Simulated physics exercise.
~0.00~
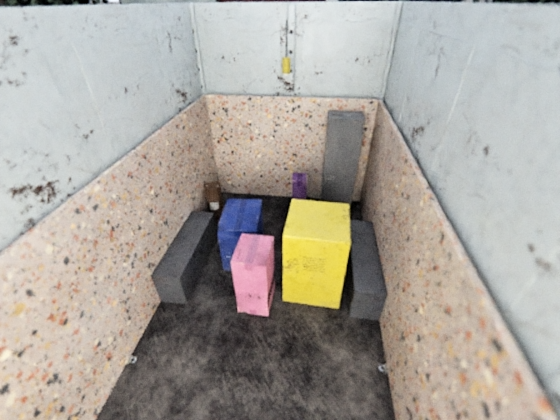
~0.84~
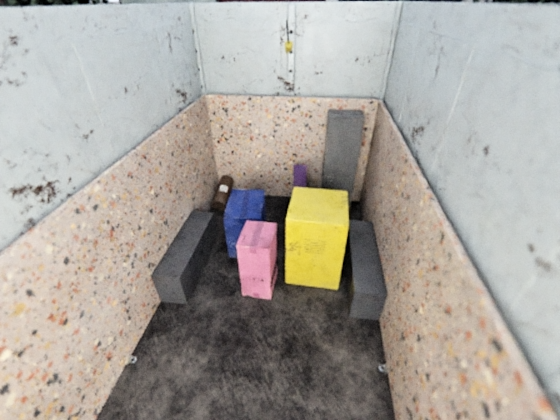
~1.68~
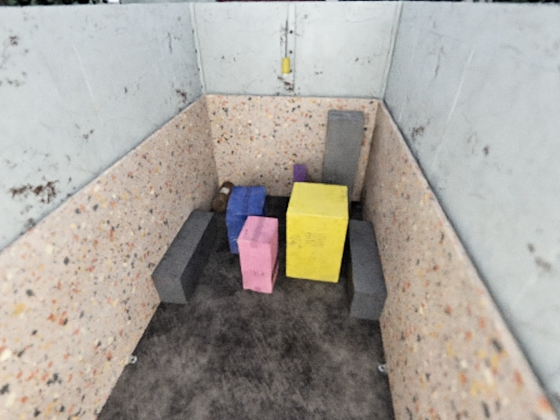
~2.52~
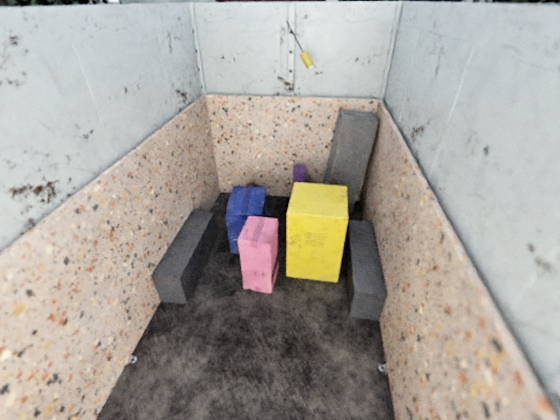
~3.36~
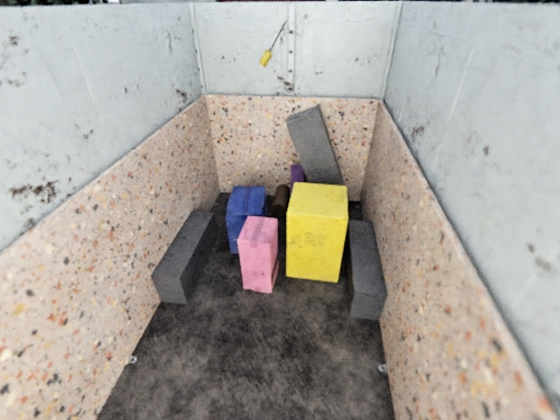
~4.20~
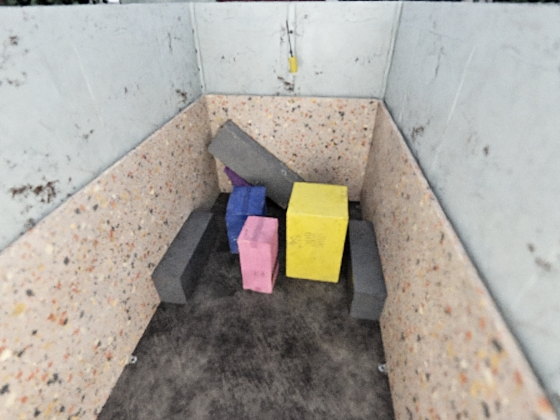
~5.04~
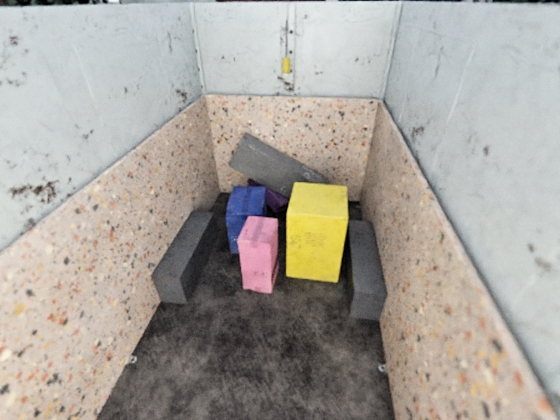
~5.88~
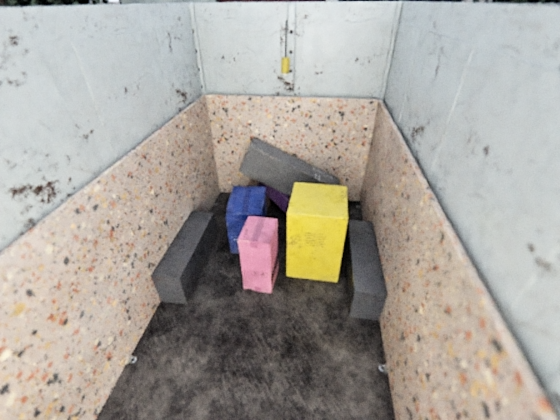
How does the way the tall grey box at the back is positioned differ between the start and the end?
At the start the grey box stands upright near the right side of the back wall, but by the end it has toppled and lies on its side at a slant behind the blue and yellow boxes.
